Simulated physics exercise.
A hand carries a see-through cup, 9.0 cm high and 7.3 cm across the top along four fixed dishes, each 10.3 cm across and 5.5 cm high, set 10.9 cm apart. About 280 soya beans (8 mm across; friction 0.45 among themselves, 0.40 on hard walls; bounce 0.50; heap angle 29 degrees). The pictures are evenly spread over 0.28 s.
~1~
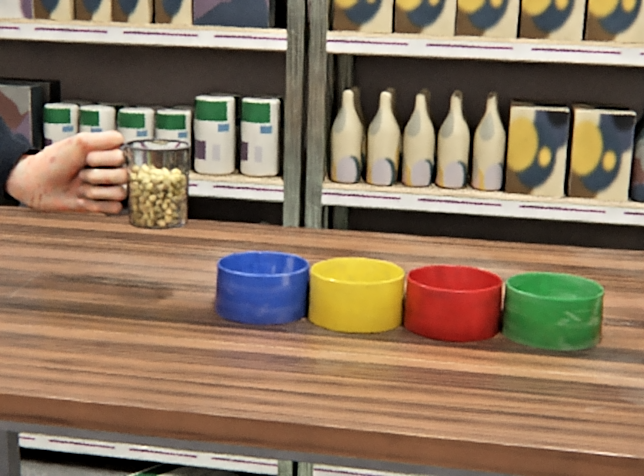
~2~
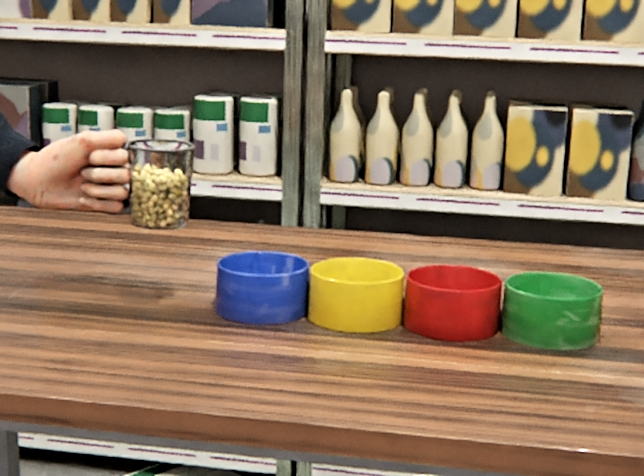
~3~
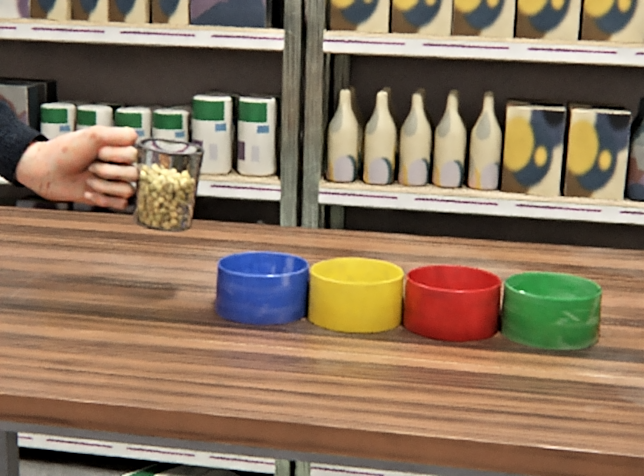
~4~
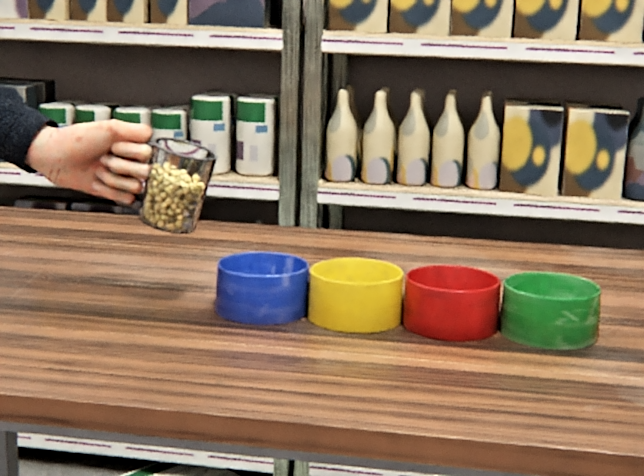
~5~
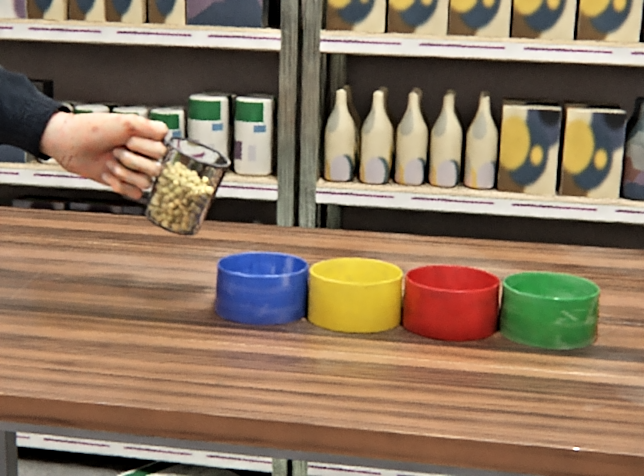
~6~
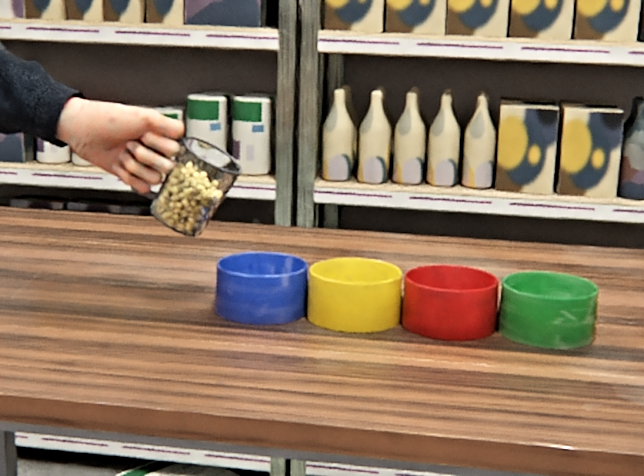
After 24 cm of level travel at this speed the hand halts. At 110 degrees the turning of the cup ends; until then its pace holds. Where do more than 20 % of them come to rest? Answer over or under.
Red dish: Over; blue dish: Under; green dish: Under; yellow dish: Over; on the counter: Under.
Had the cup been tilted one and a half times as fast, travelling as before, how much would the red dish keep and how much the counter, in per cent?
Then: Red 10; counter 0.
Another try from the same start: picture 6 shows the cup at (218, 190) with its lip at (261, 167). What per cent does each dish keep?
Red 80, blue 0, green 0, yellow 10.
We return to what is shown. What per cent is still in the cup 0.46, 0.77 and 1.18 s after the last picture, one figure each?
In turn: 100, 55, 0.
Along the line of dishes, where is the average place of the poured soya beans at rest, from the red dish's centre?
Some 5 cm to the left.
Then, 0.46 s after the last picture, tilt 91 degrees; cup holds 100 %.
Then, 0.77 s after the last picture, tilt 110 degrees; cup holds 55 %, yellow 45 %.
Then, 1.18 s after the last picture, tilt 110 degrees; cup holds 0 %, red 40 %, yellow 55 %.
In the end, red 45 %, blue 0 %, green 0 %, yellow 55 %, counter 5 %.
